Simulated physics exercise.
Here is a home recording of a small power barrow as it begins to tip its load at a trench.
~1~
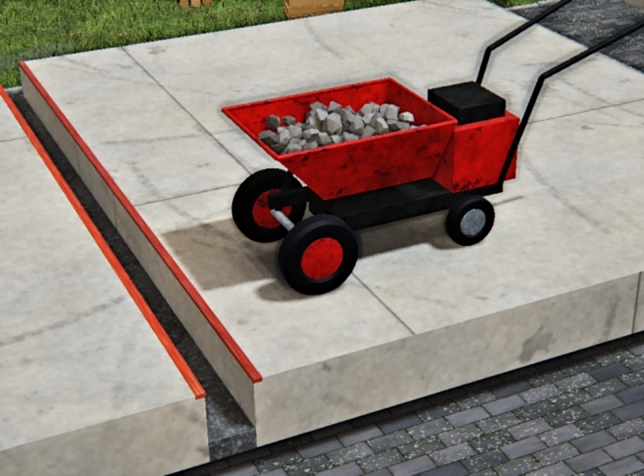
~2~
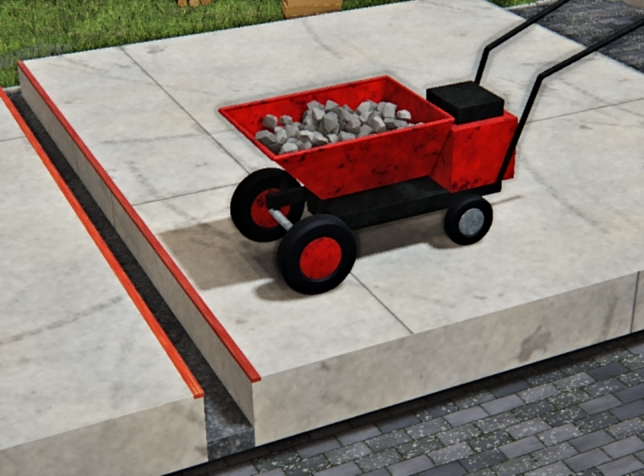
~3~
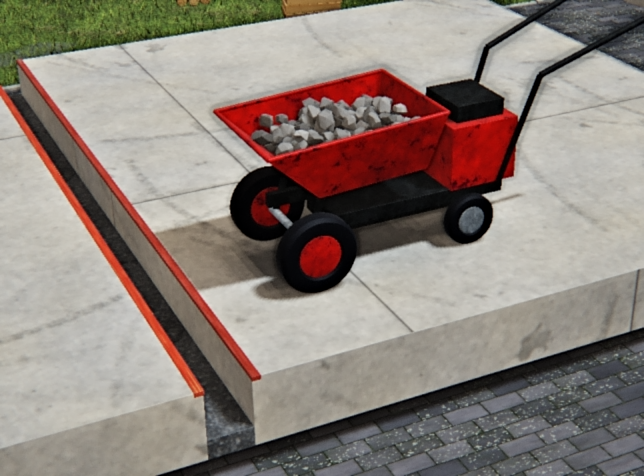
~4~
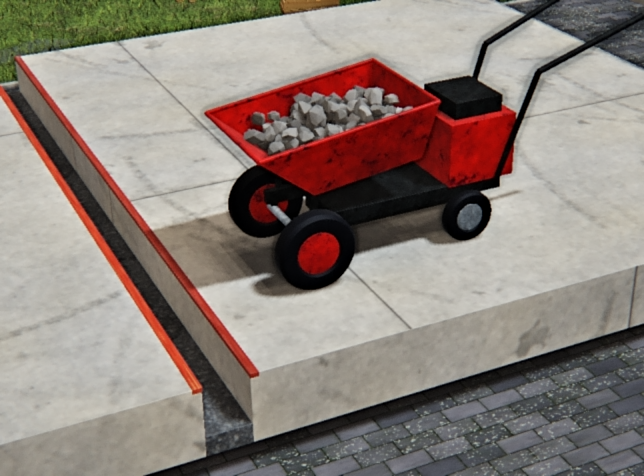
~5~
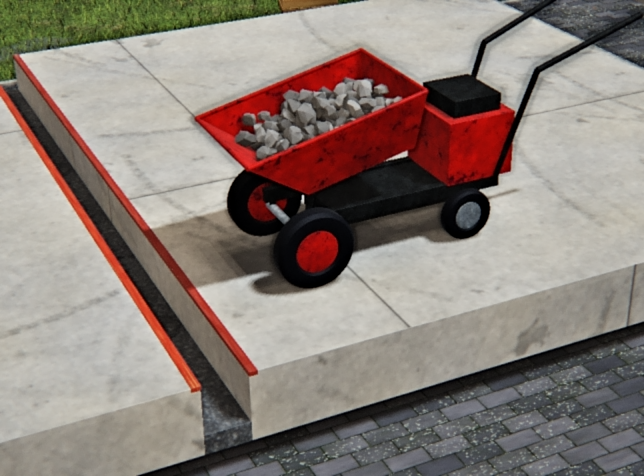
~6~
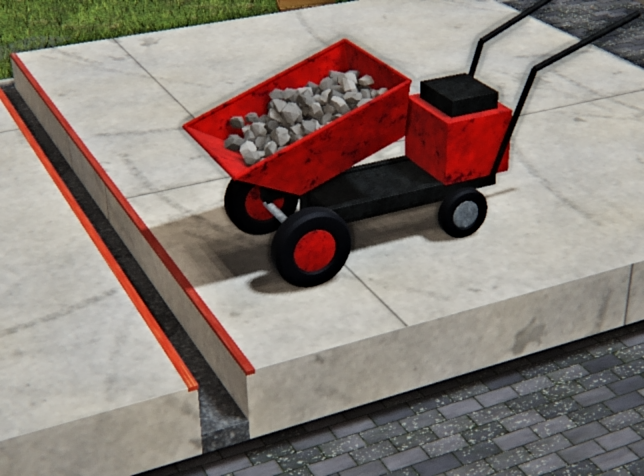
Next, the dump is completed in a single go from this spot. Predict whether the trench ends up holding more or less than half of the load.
The trench holds more than half.
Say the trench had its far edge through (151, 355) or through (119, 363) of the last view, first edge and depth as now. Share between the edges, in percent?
In order: 90 per cent, then 100 per cent.
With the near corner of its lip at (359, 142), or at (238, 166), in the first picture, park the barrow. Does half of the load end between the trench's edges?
Well, the first try gives a smaller portion, and the second gives a smaller portion.
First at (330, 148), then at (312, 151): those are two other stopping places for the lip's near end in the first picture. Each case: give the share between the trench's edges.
60 %, then 70 %.
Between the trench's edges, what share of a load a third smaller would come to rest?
Roughly 80 %.
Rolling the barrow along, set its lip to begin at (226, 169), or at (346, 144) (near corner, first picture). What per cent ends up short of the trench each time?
Roughly 0 percent first, then roughly 40 percent.
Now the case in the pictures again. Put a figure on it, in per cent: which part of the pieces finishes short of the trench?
It works out to close to 0 per cent.
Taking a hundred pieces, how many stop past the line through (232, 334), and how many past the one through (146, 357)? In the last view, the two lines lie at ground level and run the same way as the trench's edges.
First roughly 100 percent, then 20 percent.
Just after the last frame, skip tipped steeply; every one in the skip.
A moment on, skip tipped steeply; the larger part in the skip; roughly a quarter in or heaped over the trench; about a tenth beyond it.
Further on, skip tipped right over; just a few in the skip; the larger part in or heaped over the trench; roughly a quarter beyond it.
When it is over, skip tipped right over; the larger part in or heaped over the trench; roughly a quarter beyond it.
